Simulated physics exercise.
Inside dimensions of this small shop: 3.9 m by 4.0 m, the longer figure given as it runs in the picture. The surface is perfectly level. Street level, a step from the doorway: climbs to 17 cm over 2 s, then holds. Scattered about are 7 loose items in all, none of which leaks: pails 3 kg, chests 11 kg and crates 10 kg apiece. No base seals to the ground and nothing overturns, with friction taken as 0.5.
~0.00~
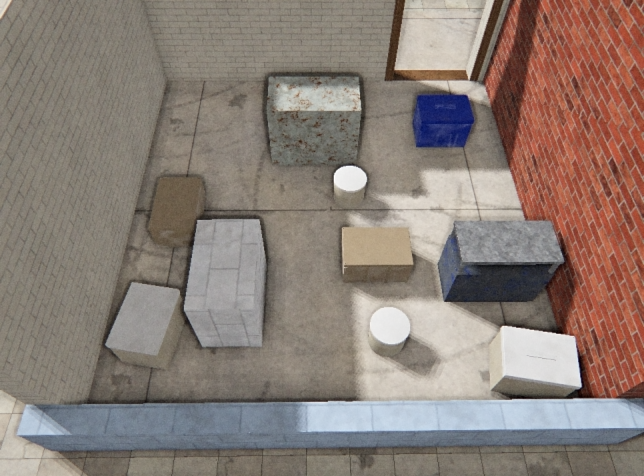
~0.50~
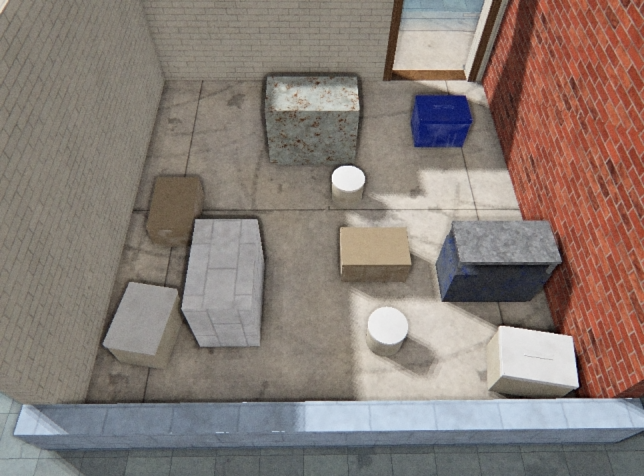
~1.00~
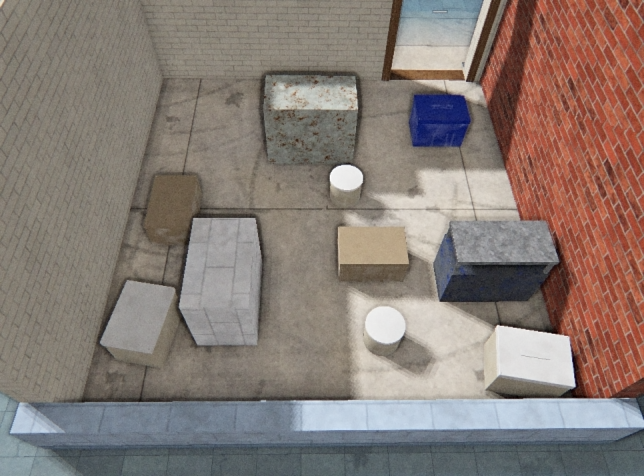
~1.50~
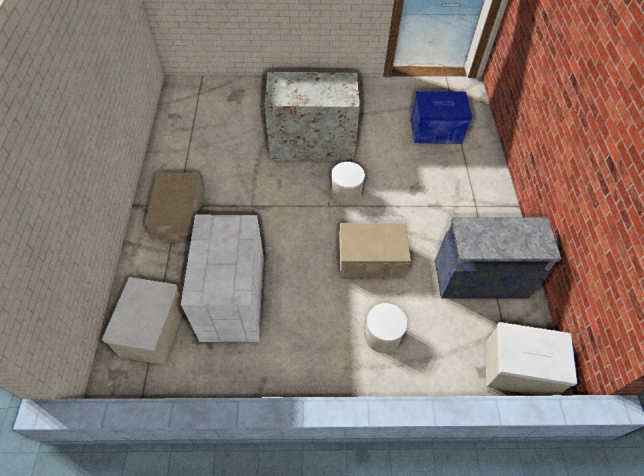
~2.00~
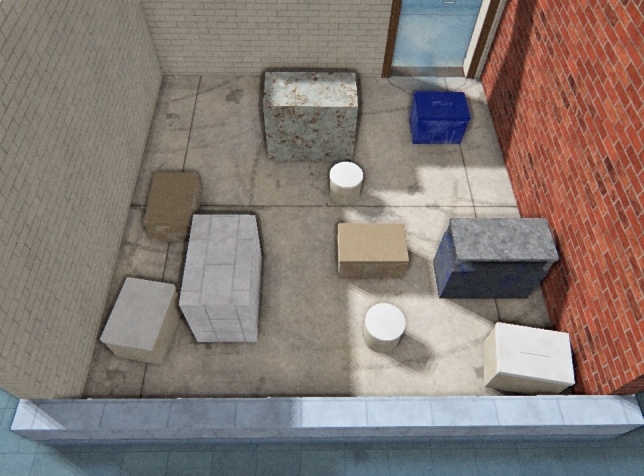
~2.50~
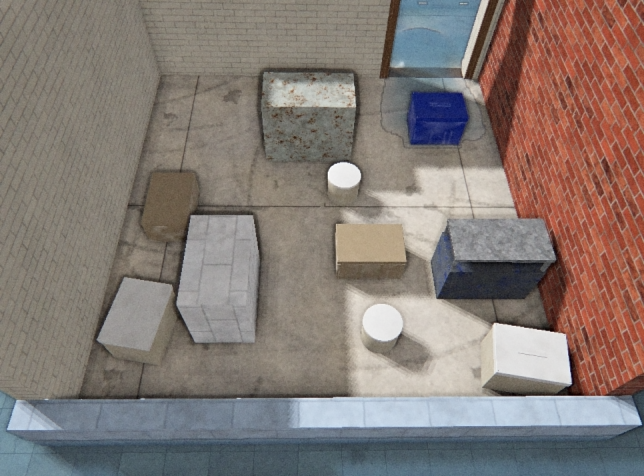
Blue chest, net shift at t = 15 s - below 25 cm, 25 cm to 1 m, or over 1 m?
Over 1 m.
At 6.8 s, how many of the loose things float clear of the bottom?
1 at that moment.
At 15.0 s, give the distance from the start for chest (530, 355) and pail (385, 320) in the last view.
In turn: 40 cm, 10 cm.
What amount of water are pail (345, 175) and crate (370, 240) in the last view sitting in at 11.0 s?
Close to 3 and 8 centimetres.
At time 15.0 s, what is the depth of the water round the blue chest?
Roughly 9 cm at that moment.
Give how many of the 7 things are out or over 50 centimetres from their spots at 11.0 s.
By my tally, 4.
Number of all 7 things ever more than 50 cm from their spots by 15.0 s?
6.
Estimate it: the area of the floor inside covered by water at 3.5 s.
Wet: Near 4.0 m2.
After 3.5 s the blue chest is near (452, 161), 0.8 m from its start, aground; 0 afloat.
After 6.8 s the blue chest is near (292, 271), 2.6 m from its start, afloat; 1 afloat.
After 11.0 s the blue chest is near (149, 354), 3.8 m from its start, afloat; 6 afloat.
After 15.0 s the blue chest is near (176, 216), 3.0 m from its start, afloat; 7 afloat.
